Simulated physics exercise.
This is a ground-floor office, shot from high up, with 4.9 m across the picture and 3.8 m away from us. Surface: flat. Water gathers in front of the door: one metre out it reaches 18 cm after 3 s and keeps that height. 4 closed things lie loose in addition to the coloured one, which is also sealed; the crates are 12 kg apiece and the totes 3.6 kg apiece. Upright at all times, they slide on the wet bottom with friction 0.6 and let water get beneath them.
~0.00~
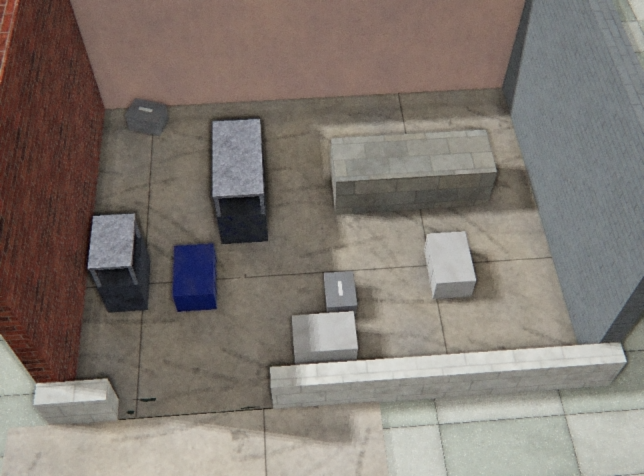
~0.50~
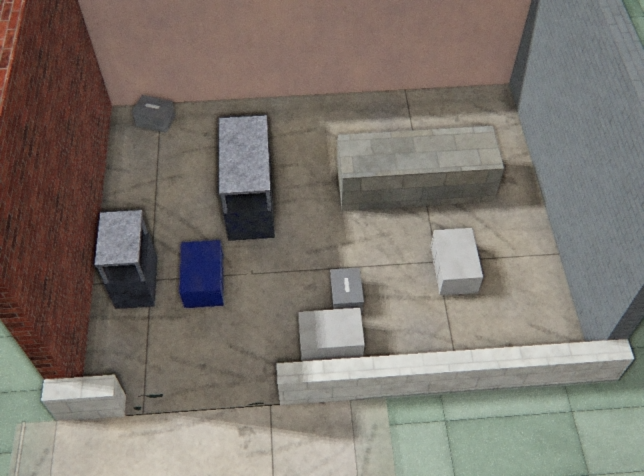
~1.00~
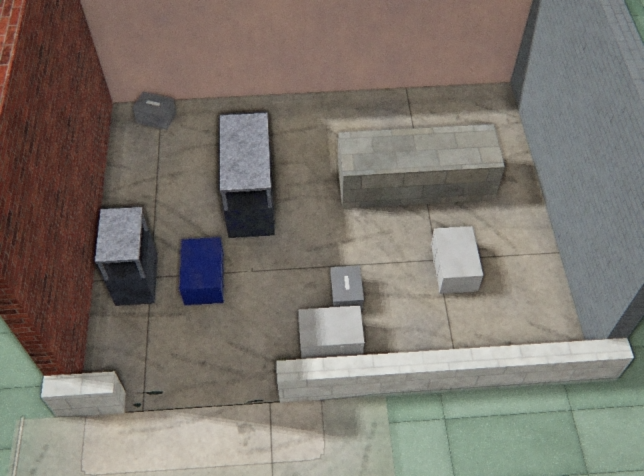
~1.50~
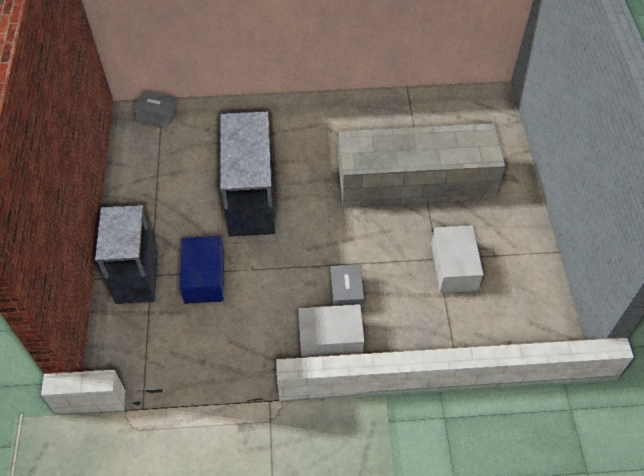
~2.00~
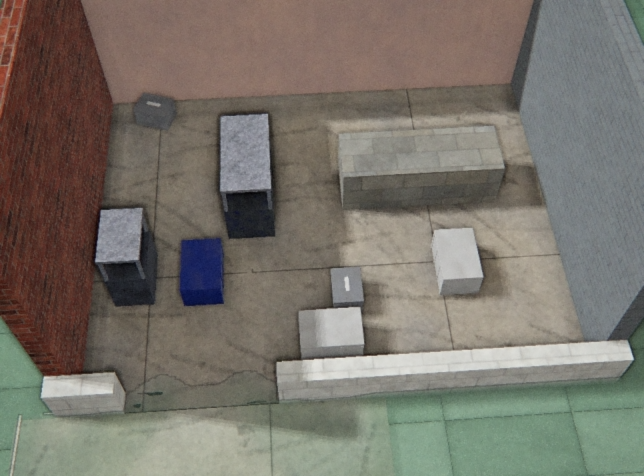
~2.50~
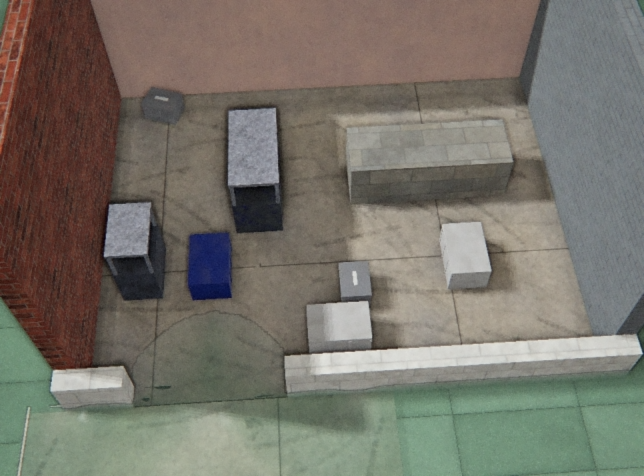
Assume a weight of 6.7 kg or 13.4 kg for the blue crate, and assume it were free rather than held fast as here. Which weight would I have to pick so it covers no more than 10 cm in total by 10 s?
Pick something heavier than both.
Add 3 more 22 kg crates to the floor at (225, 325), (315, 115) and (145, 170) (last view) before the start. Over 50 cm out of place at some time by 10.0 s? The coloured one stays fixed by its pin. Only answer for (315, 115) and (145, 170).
First stays inside, then stays inside.
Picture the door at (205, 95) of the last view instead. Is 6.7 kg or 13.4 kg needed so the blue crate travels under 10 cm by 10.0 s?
So neither mass does it.
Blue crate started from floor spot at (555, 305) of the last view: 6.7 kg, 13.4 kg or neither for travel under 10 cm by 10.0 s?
Result: Heavy passes, light fails.
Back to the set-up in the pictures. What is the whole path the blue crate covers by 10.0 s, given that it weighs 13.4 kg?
350 cm or so in all.
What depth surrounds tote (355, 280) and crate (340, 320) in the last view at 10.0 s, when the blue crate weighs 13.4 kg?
Close to 3 and 3 centimetres.
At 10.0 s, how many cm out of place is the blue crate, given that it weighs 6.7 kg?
Close to 350 centimetres.
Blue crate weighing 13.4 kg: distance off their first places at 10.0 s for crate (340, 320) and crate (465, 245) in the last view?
In turn: 0 cm, 5 cm.
After 3.5 s the blue crate would be 33 cm from its start with 6.7 kg and 12 cm from its start with 13.4 kg; 4 cm of water round it then.
After 4.5 s the blue crate would be 105 cm from its start with 6.7 kg and 68 cm from its start with 13.4 kg; 7 cm of water round it then.
After 7.0 s the blue crate would be 227 cm from its start with 6.7 kg and 205 cm from its start with 13.4 kg; 8 cm of water round it then.
After 10.0 s the blue crate would be 333 cm from its start with 6.7 kg and 204 cm from its start with 13.4 kg; 6 cm of water round it then.
